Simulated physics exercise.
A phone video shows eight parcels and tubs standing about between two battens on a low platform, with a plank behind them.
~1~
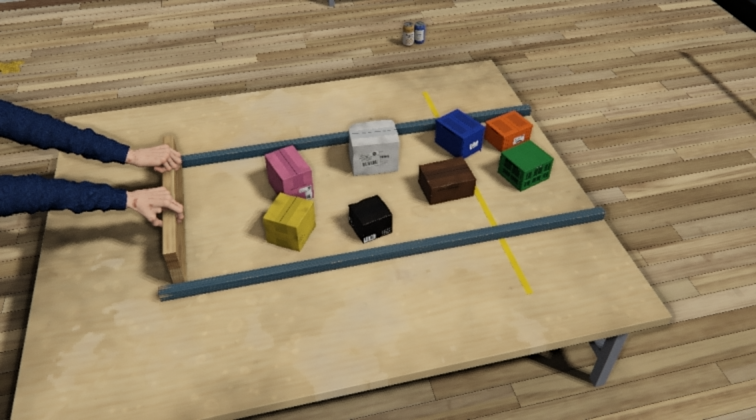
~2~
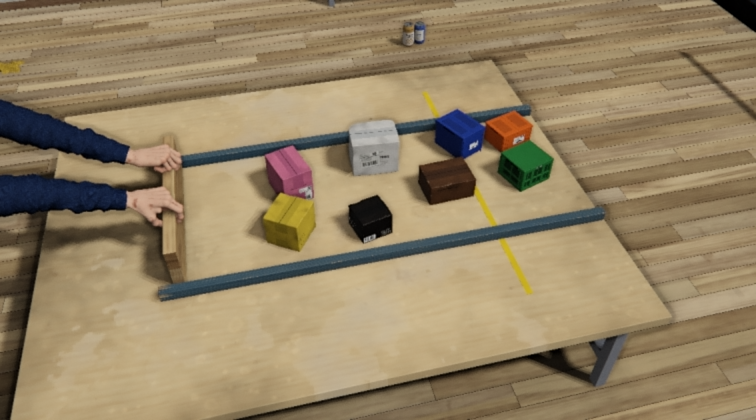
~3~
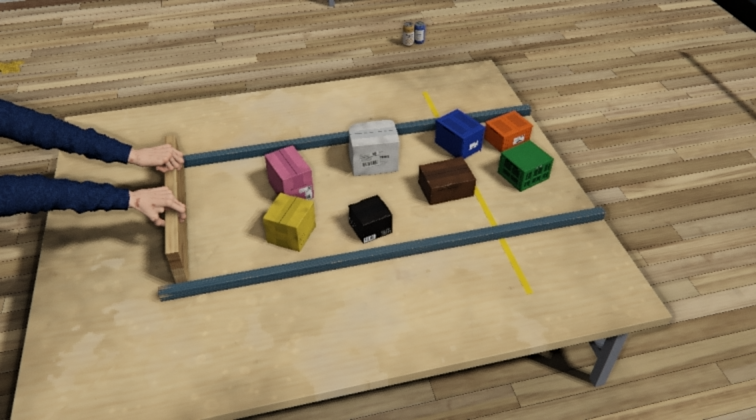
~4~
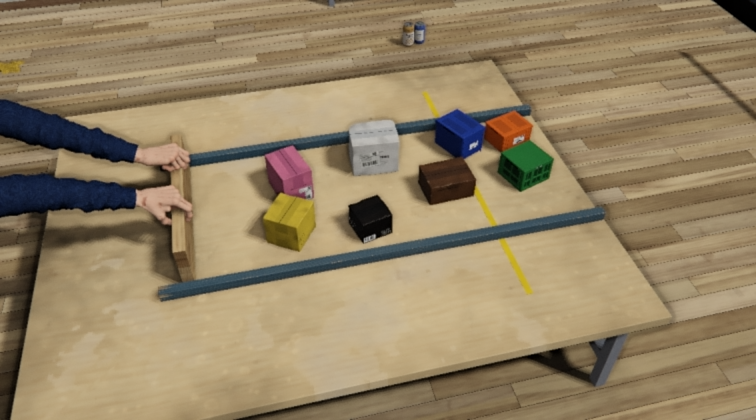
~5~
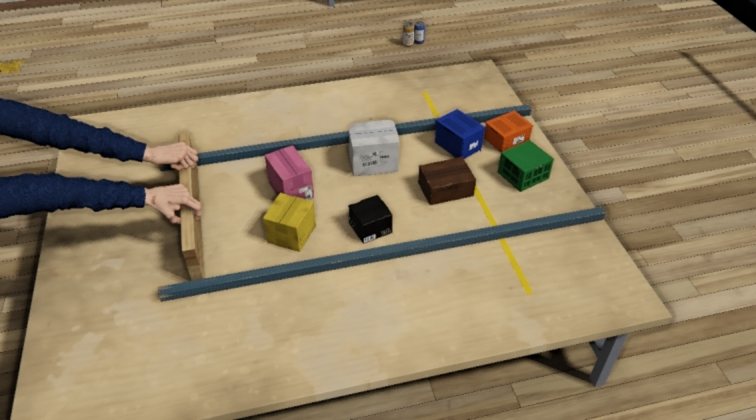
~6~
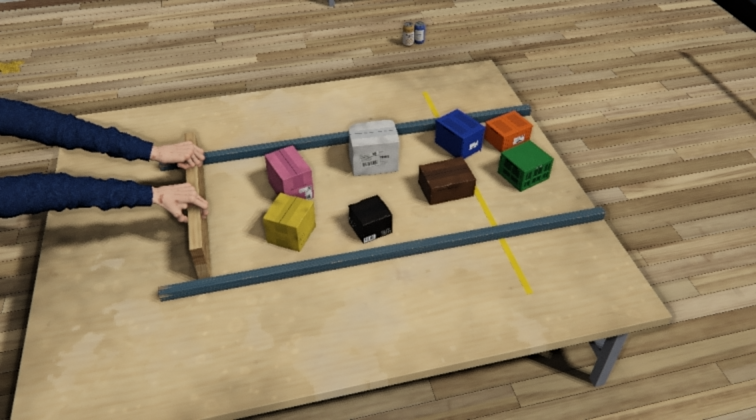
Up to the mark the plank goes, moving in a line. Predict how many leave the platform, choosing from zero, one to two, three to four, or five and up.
The count is one to two.
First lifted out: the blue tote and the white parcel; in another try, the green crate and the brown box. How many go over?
The first count is 0 and the second is 1.
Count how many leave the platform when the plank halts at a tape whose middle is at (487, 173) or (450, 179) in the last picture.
Counts: 3, 1.
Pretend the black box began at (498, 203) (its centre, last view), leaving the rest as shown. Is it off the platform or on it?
Outcome for the black box: It ends up still on.
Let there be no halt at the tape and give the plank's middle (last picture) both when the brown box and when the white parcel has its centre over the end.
The middle is at (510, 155) when it's the brown box, and at (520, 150) when it's the white parcel.
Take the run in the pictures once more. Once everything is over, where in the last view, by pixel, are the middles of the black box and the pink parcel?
Roughly at (508, 209) and at (478, 149), in that order.
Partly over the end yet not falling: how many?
The total would be 2.
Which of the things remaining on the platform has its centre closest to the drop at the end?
It's the green crate.
A little later, none off yet; orange tote at rest near (508, 132); green crate at rest near (525, 166); blue tote at rest near (459, 135).
When it is over, the number that fall off is one or two; down, orange tote.
